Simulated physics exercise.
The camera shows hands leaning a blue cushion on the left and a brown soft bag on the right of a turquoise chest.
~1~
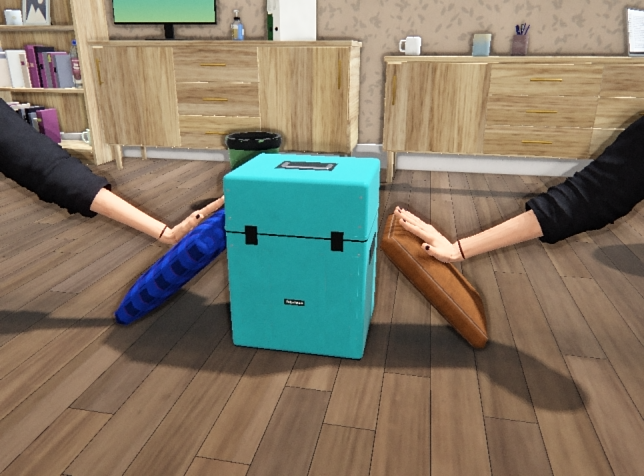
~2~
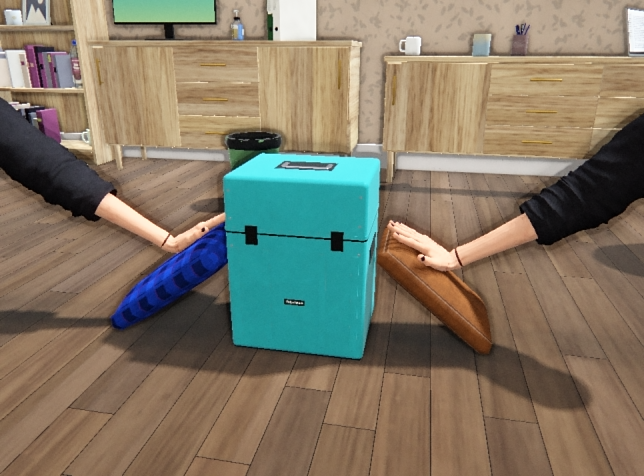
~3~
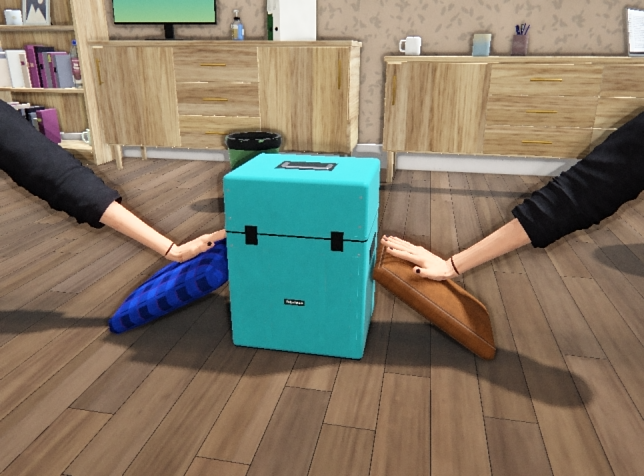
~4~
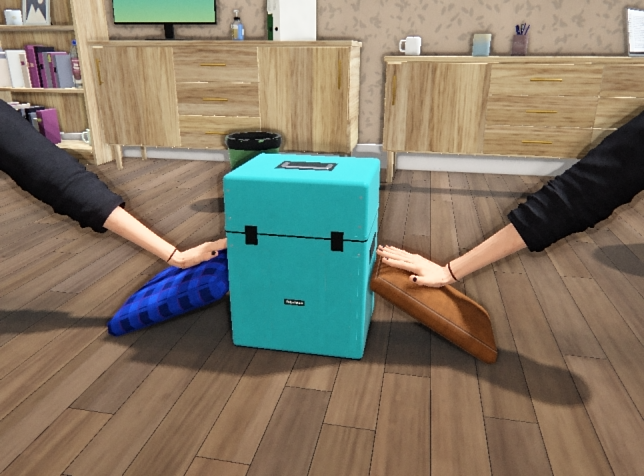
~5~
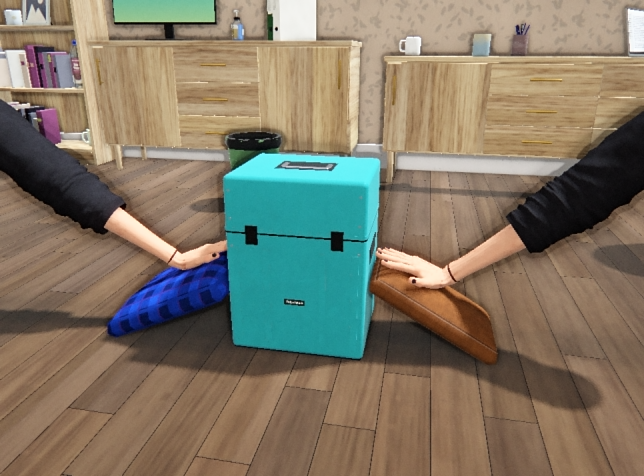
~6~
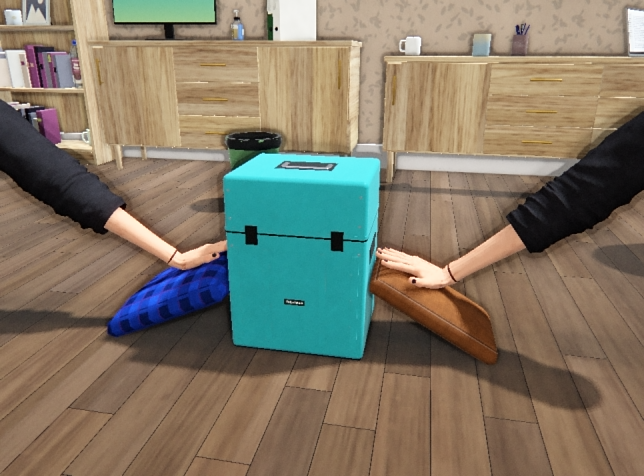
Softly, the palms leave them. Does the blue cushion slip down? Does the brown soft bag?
Checking both, the blue cushion slips down, the brown soft bag slips down.
Then, 0.26 s later than the last view, cushion flat on the floor near (189, 300); soft bag flat on the floor near (441, 328).
Then, 0.44 s later than the last view, cushion flat on the floor near (190, 301); soft bag flat on the floor near (437, 327).
Finally, cushion flat on the floor near (190, 301); soft bag flat on the floor near (437, 327). The blue cushion slips and lies down and the brown soft bag slumps to the floor.
